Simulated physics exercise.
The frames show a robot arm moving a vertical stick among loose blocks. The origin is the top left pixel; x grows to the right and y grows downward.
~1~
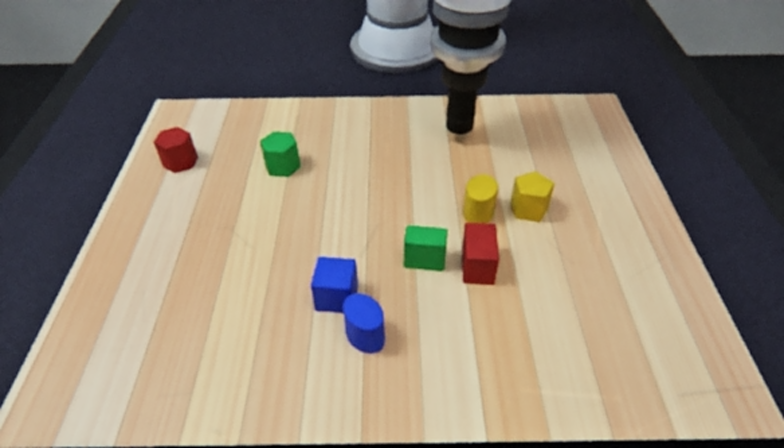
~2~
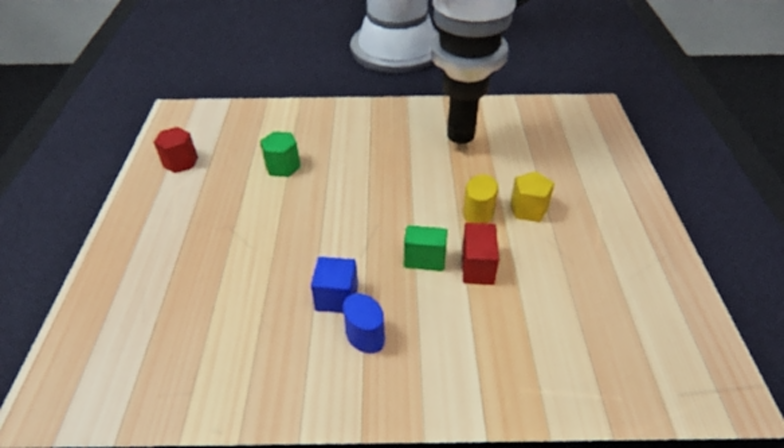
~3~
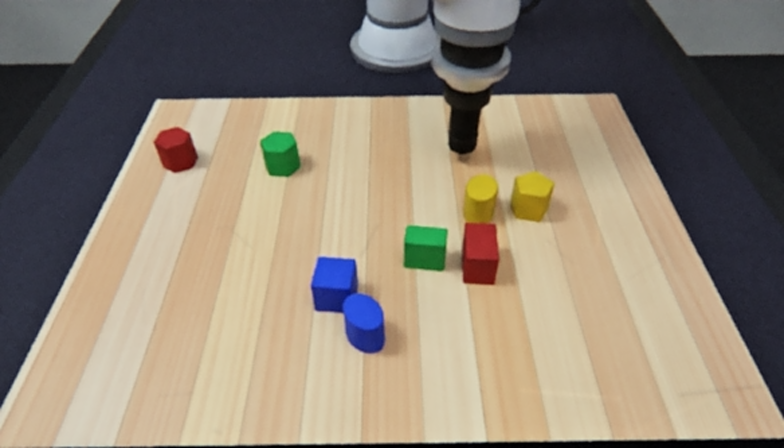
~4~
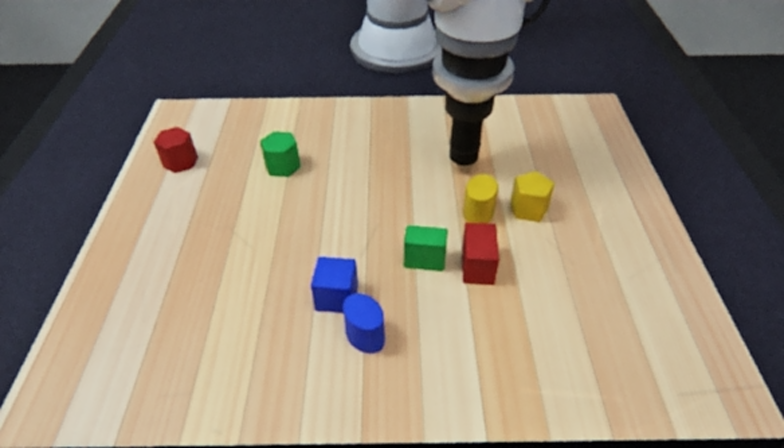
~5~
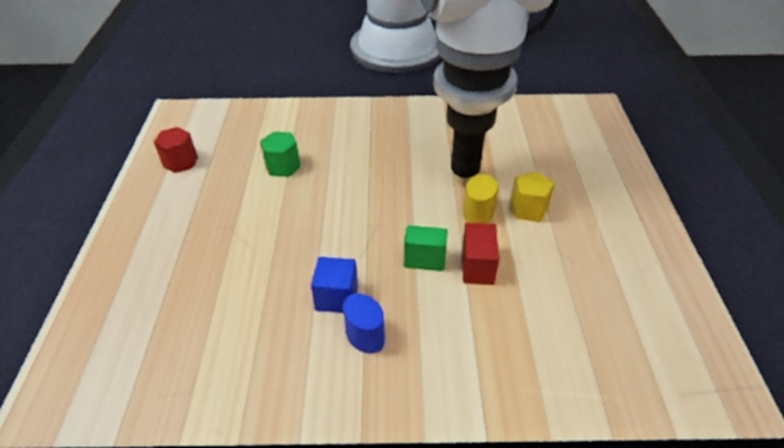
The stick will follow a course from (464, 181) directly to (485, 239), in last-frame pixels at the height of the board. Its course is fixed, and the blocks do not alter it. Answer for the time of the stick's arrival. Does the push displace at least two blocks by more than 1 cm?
Yes, it checks out.
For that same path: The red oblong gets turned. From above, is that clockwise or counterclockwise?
Viewed from overhead, the red oblong winds up turned clockwise.
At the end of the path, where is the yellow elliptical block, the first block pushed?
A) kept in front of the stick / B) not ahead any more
A - kept in front of the stick.
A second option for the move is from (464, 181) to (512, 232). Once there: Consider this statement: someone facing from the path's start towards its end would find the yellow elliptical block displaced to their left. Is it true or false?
False - the claim does not hold.
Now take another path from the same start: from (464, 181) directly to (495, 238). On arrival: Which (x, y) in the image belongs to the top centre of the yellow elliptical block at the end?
I think it will end close to (497, 237).
What follows on the original path. Halfway along, stick at (476, 197); yellow elliptical block at (490, 206).
At the end, stick at (487, 228); red oblong at (484, 259), turned 45° clockwise; yellow elliptical block at (514, 234); yellow pentagonal block still.
